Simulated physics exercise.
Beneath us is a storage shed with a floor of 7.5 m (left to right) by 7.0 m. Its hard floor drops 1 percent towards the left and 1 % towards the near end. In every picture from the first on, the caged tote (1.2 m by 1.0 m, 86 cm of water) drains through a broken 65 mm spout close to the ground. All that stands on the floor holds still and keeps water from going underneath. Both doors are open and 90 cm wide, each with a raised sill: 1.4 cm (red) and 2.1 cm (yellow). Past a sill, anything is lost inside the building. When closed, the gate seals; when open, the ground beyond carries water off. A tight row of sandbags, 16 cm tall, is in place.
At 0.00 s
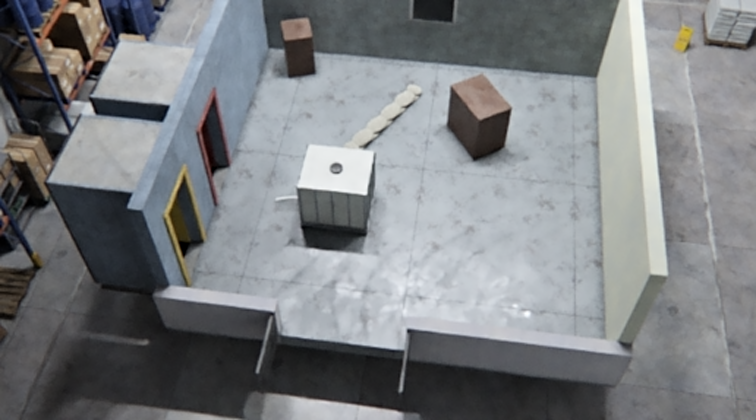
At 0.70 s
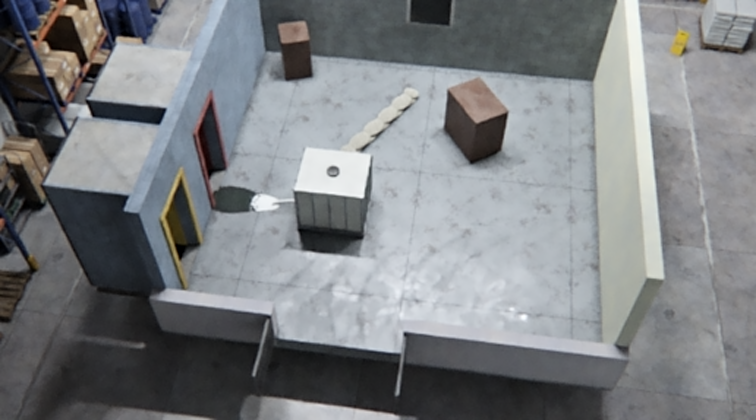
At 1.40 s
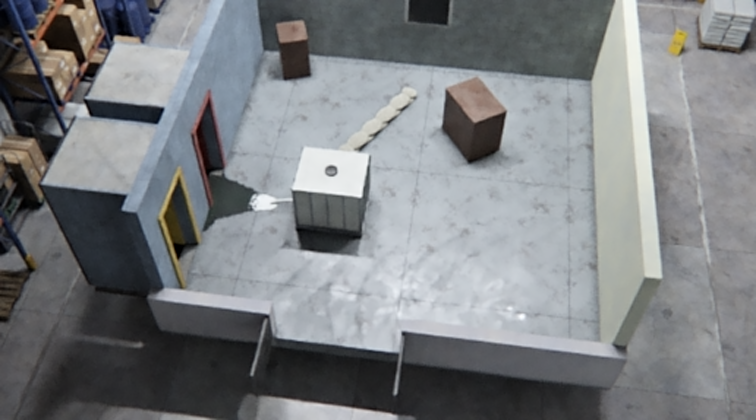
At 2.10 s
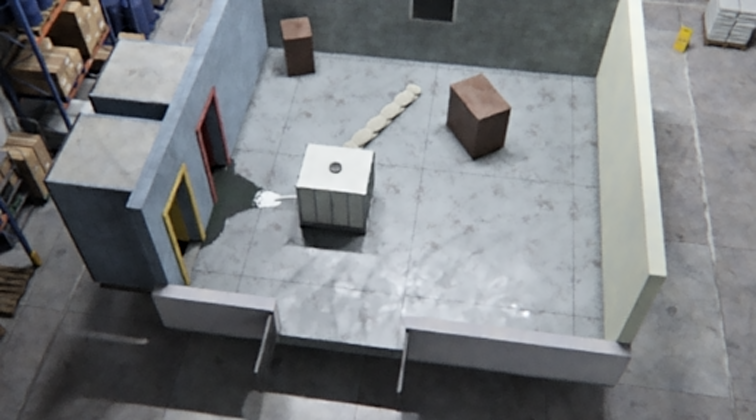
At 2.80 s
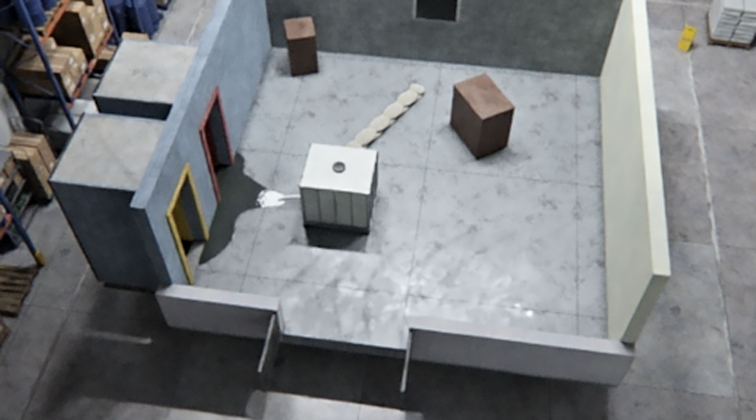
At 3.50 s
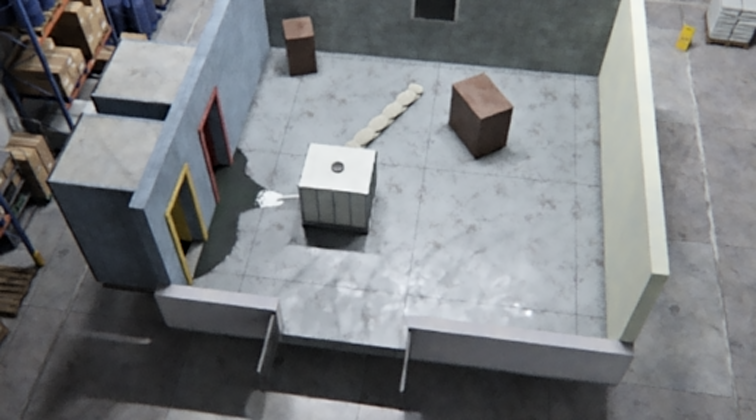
We see a roofless room in a warehouse, where liquid pours from a spout on the left of a white ribbed container, forming a dark puddle that spreads left toward two open doorways and then along the wall toward the viewer.
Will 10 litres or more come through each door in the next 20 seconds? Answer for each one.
Red door - at or over that amount. Yellow door - under that amount.
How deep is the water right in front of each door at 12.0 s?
So red stands at 2.0 cm, while yellow stands at 1.0 cm.
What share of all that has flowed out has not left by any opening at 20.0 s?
Something like 34 percent.
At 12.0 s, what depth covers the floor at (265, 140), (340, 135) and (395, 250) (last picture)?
Depths: About 0.0, 0.0, 0.0 cm.
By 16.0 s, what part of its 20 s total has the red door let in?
80 %.
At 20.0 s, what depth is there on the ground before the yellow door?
About 1.5 centimetres.
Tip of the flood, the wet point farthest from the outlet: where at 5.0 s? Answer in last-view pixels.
Near pixel (185, 300).
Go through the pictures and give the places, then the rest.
The jet has just started at (293, 198); the ground is still dry, in the first frame.
From the spout at (290, 201) the water has spread over 0.5 m2; its tip is at (219, 191), and it is 1.1 cm deep on average, in the second frame.
The jet leaves at (288, 201); the sheet reaches (208, 179), 2.1 m away, and wets 0.9 m2, in the third frame.
From the spout at (292, 197) the water has spread over 1.1 m2; its tip is at (201, 246), and it is 1.0 cm deep on average, in the fourth frame.
From the spout at (295, 197) the water has spread over 1.3 m2; its tip is at (200, 261), and it is 0.9 cm deep on average, in the fifth frame.
The jet leaves at (294, 197); the sheet reaches (194, 275), 2.6 m away, and wets 1.6 m2, in the sixth frame.
After 5.0 s water covers 5 % of the floor and is deepest (4 cm) near (217, 206); red door 1.7 cm at the sill, 26 L in, yellow door 0.96 cm at the sill, 0 L in.
After 8.0 s water covers 5 % of the floor and is deepest (4 cm) near (217, 206); red door 1.8 cm at the sill, 45 L in, yellow door 1 cm at the sill, 0 L in.
After 12.0 s water covers 10 % of the floor and is deepest (4 cm) near (220, 198); red door 1.9 cm at the sill, 71 L in, yellow door 1.1 cm at the sill, 0 L in.
After 16.0 s water covers 10 % of the floor and is deepest (4 cm) near (220, 198); red door 2.1 cm at the sill, 96 L in, yellow door 1.3 cm at the sill, 0 L in.
After 20.0 s water covers 10 % of the floor and is deepest (4 cm) near (220, 198); red door 2.3 cm at the sill, 120 L in, yellow door 1.7 cm at the sill, 0 L in.
